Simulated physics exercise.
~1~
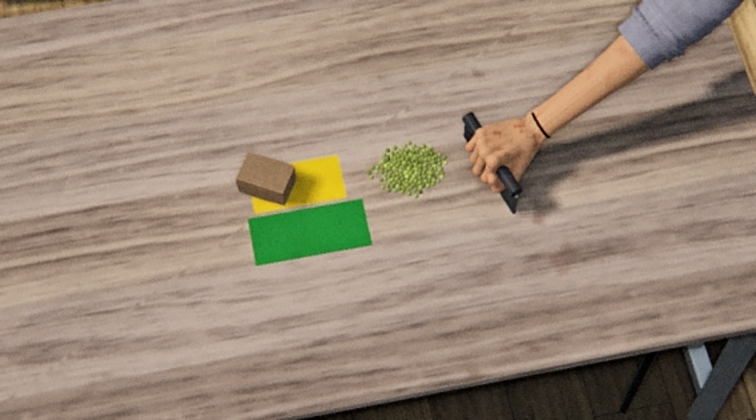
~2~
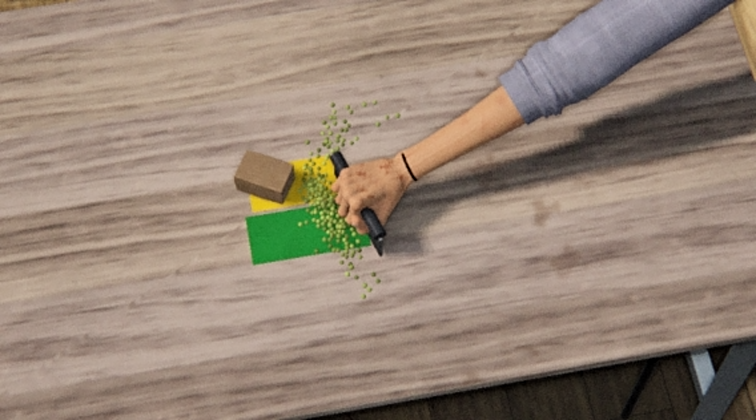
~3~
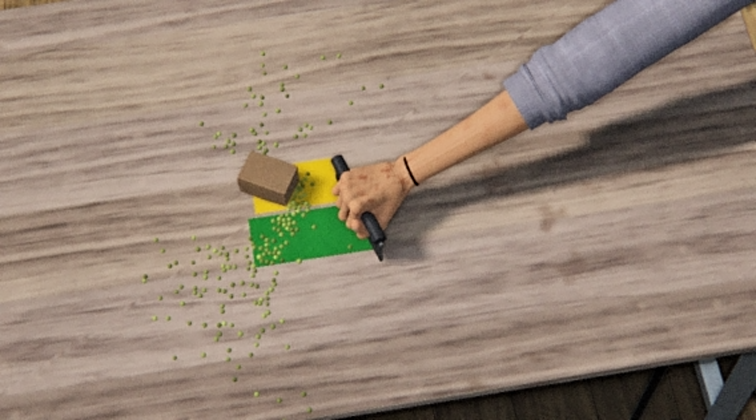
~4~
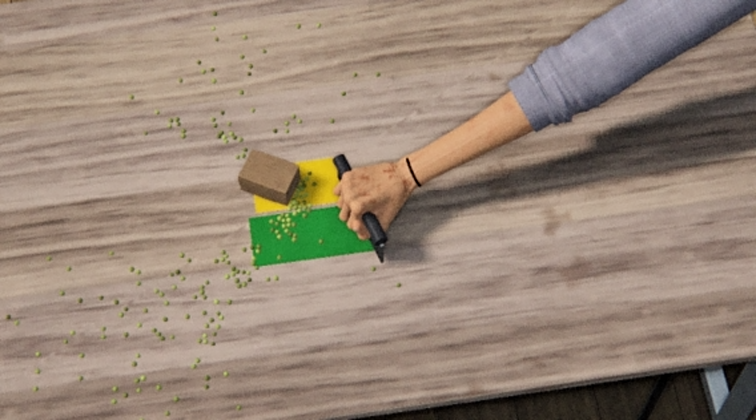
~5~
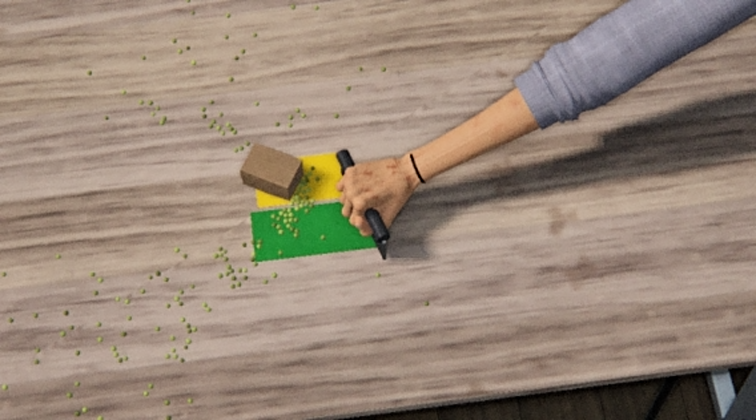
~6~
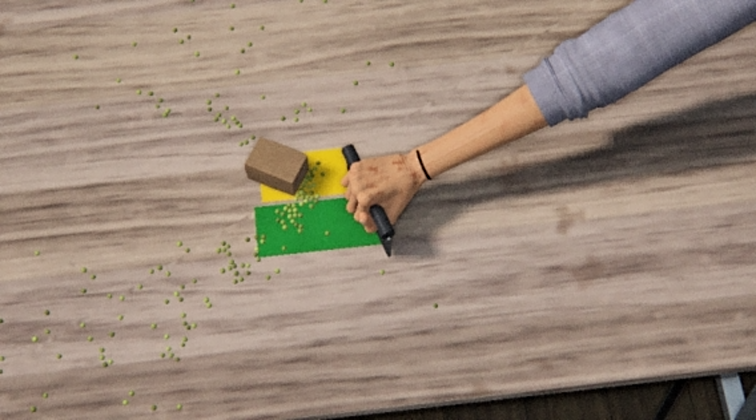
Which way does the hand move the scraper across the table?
The hand moves the scraper to the left, into the heap of peas and up to the mats.
